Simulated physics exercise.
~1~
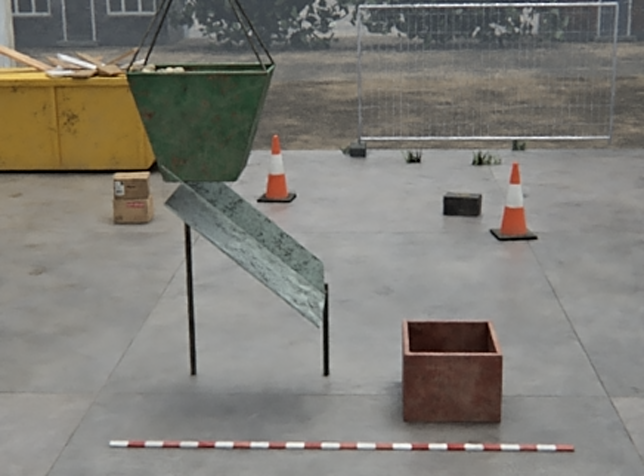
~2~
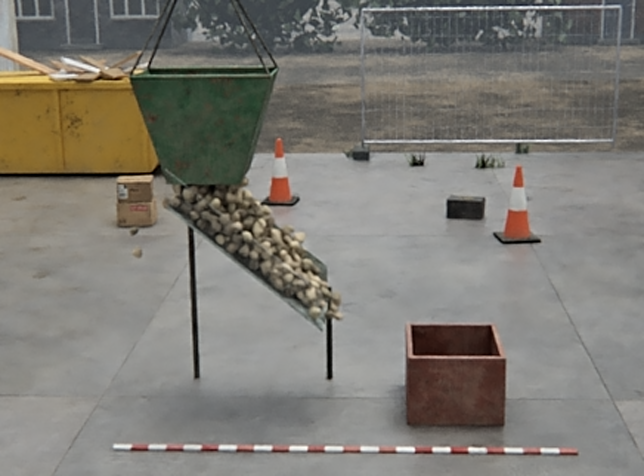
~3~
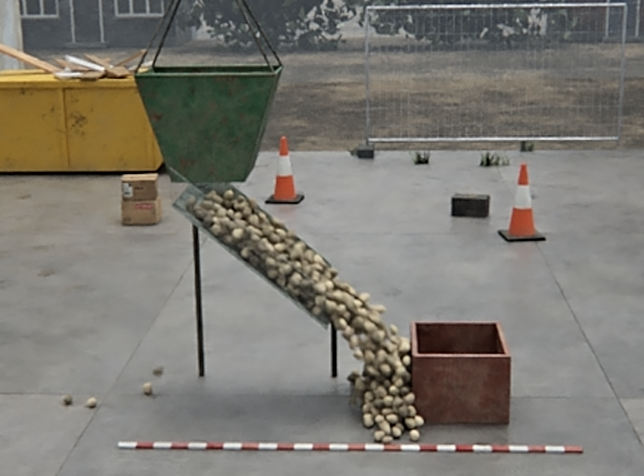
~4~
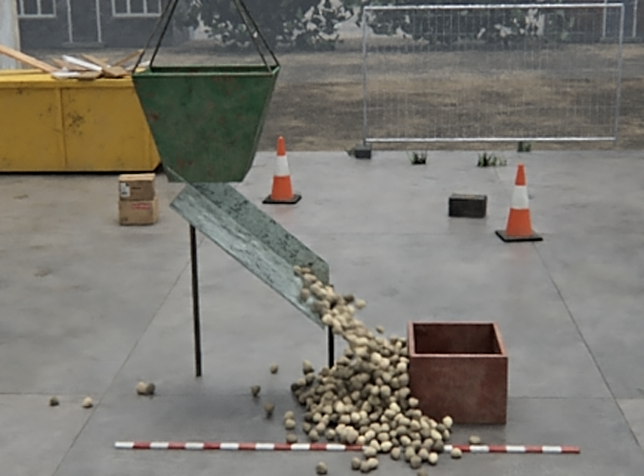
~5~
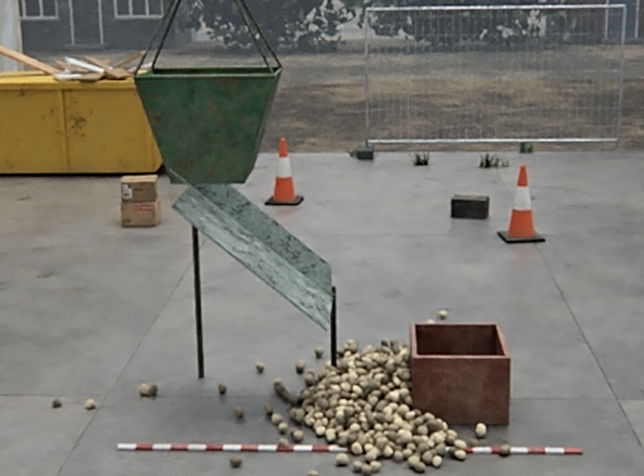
Round, pale stones drop from a green skip hanging at the upper left of a grey concrete yard, seen from the front and slightly above by a gently swaying camera. Below it a sloping steel chute on dark legs points down towards an open reddish-brown bin, with a striped staff in front and orange cones, a yellow container and a mesh fence behind. The stones cover the chute, slide down to the right and pour off its lower end, falling short of the bin. They heap against its left side and spread across the staff. The chute empties, leaving a low pile beside the bin, a few strays scattered around, and the skip still hanging in place.
